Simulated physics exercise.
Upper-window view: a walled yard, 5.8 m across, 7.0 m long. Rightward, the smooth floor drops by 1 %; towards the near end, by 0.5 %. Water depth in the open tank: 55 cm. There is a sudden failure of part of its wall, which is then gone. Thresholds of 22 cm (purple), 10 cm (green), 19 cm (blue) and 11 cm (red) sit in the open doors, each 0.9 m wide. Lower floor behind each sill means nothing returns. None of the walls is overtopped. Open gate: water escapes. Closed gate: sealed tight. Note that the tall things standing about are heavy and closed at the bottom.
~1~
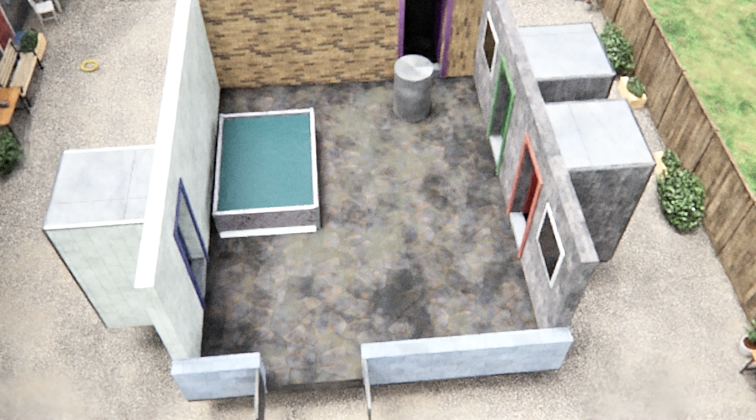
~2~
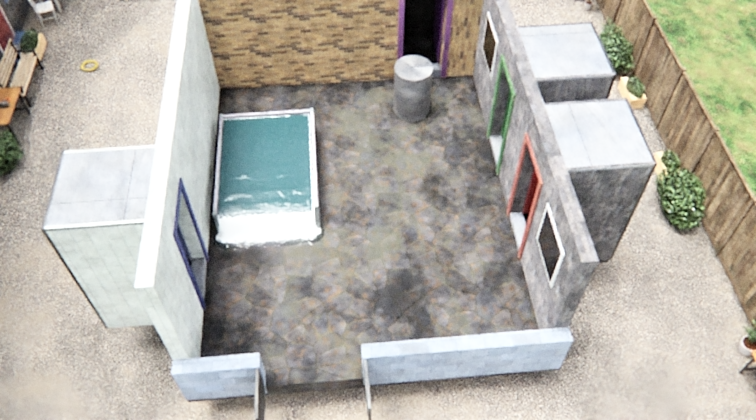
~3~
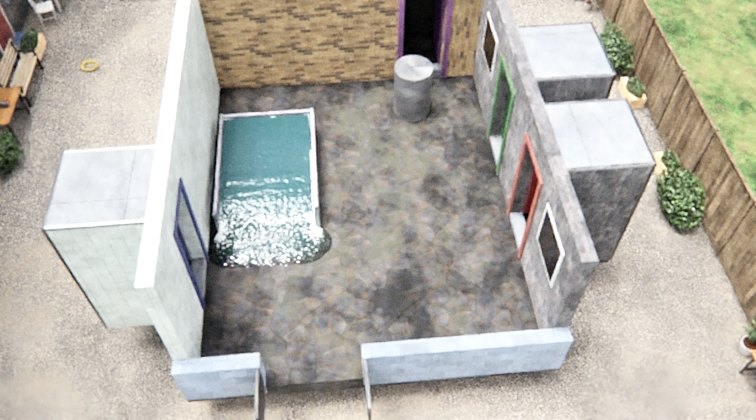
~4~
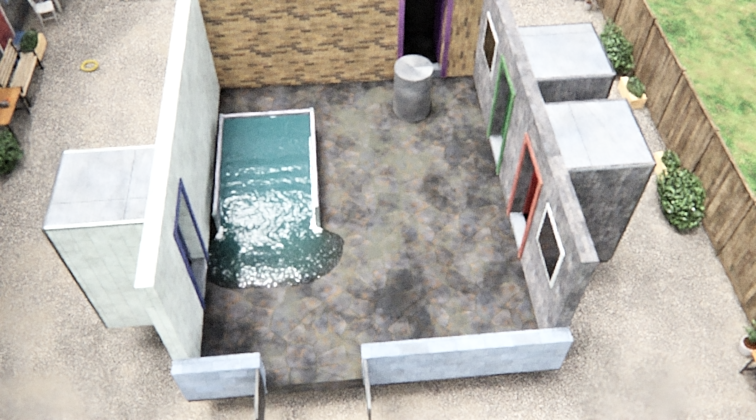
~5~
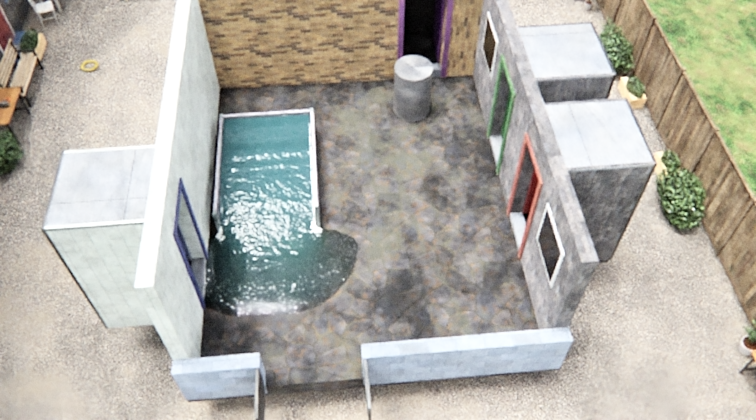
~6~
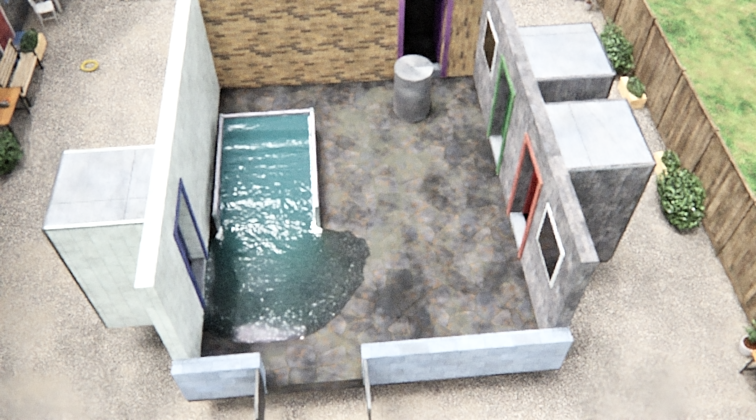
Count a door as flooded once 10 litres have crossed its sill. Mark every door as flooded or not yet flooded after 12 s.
After that time, purple door: Not yet flooded; green door: Not yet flooded; blue door: Not yet flooded; red door: Not yet flooded.
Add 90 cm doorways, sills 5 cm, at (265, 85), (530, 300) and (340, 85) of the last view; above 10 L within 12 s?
Check each in turn: The first fails, the second succeeds, the third fails.
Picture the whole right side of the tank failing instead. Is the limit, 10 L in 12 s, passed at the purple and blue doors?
At the purple door the limit is not exceeded; at the blue door it is not exceeded.
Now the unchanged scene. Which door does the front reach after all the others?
Purple.
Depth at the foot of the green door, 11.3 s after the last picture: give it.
About 4.0 cm.
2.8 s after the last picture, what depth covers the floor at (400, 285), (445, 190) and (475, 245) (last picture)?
1, 0 and 0 cm.
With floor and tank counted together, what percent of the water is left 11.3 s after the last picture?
Around 58 percent of the water.
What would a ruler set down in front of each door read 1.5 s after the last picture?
Depths in centimetres - purple: 0, green: 0, blue: 16, red: 0.
Then, 0.7 s after the last picture water covers 25 % of the floor and is deepest (35 cm) near (200, 378); purple door not reached, green door not reached, blue door 15 cm at the sill, 0 L in, red door not reached.
Then, 1.5 s after the last picture water covers 30 % of the floor and is deepest (38 cm) near (211, 367); purple door not reached, green door not reached, blue door 16 cm at the sill, 0 L in, red door not reached.
Then, 2.8 s after the last picture water covers 35 % of the floor and is deepest (27 cm) near (222, 376); purple door not reached, green door not reached, blue door 14 cm at the sill, 0 L in, red door not reached.
Then, 6.3 s after the last picture water covers 65 % of the floor and is deepest (17 cm) near (533, 351); purple door not reached, green door 4 cm at the sill, 0 L in, blue door 7 cm at the sill, 0 L in, red door 10 cm at the sill, 0 L in.
Then, 11.3 s after the last picture water covers 90 % of the floor and is deepest (9 cm) near (533, 351); purple door 7 cm at the sill, 0 L in, green door 4 cm at the sill, 0 L in, blue door 2 cm at the sill, 0 L in, red door 6 cm at the sill, 0 L in.
